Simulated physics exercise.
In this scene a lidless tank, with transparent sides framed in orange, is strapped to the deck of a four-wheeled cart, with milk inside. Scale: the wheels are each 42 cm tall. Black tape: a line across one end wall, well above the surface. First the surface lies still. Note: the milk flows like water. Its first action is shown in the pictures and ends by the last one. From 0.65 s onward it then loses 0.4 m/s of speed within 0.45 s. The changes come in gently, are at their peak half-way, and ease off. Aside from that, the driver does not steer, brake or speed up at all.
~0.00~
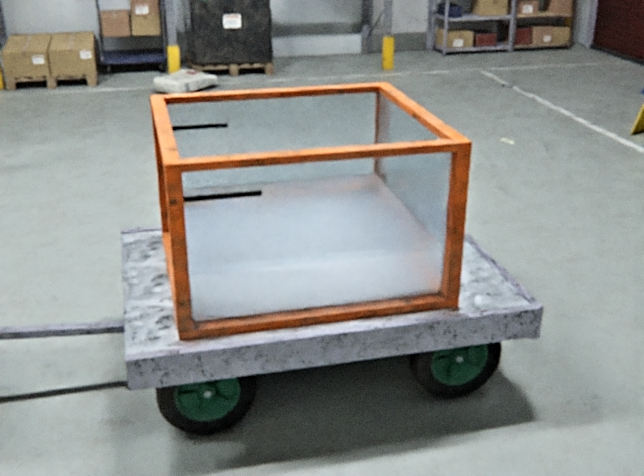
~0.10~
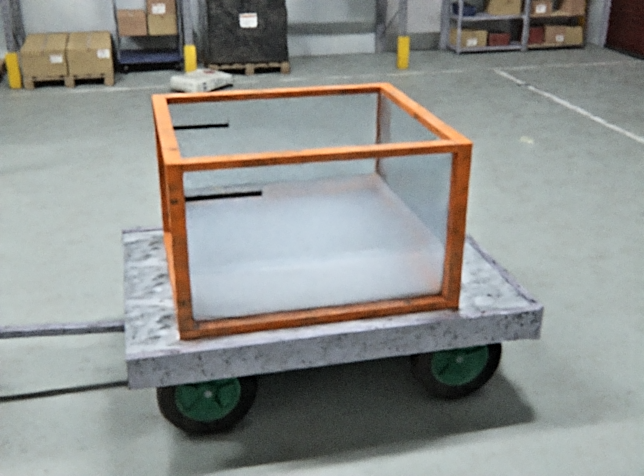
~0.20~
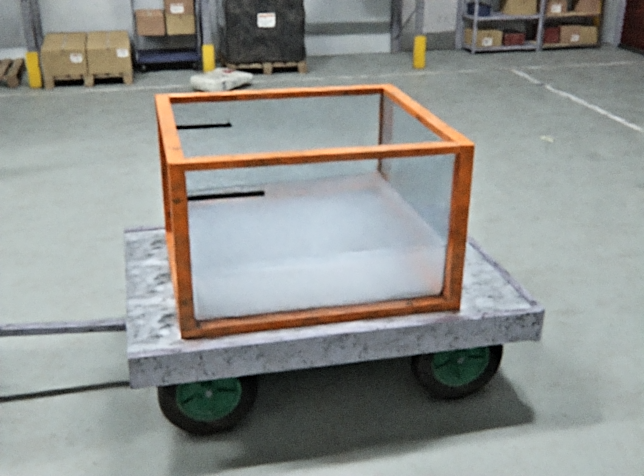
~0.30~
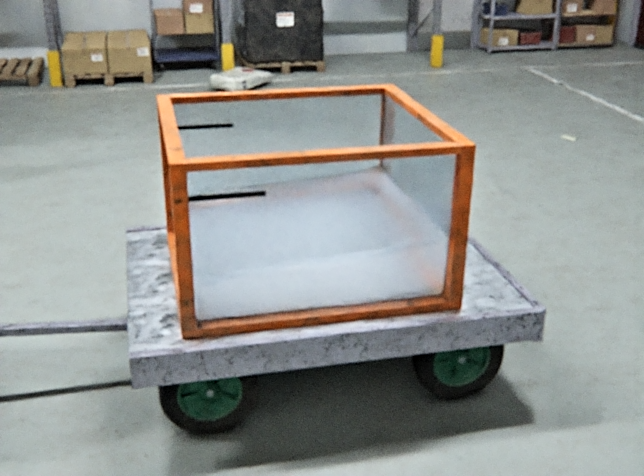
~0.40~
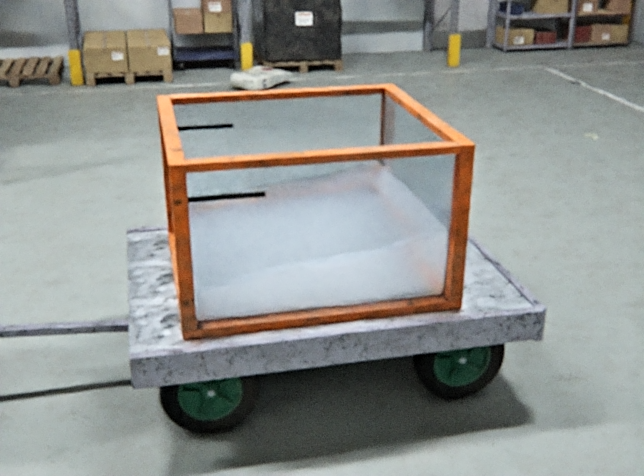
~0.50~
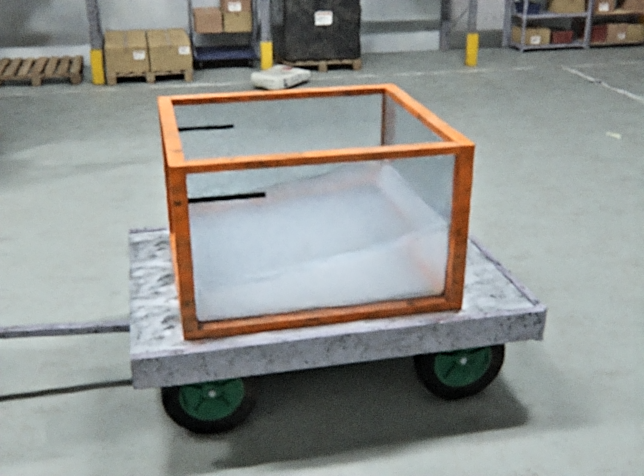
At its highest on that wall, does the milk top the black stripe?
It is held beneath that height.
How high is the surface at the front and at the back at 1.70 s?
Roughly 22 cm in front and 22 cm behind.
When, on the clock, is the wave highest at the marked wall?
2.8 s.
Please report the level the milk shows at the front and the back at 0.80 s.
Front: 20 cm; back: 28 cm.
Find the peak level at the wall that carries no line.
It tops out at about 59 cm.
Then, 0.80 s in, the surface is 20 cm up at the front and 27 cm at the back; nothing has left.
Then, 1.25 s in, the surface is 44 cm up at the front and 15 cm at the back; nothing has left.
Then, 1.70 s in, the surface is 21 cm up at the front and 21 cm at the back; nothing has left.
Then, 4.09 s in, the waves are smaller; the highest at the front wall was 48 cm, at 2.80 s, against a line at 54 cm.
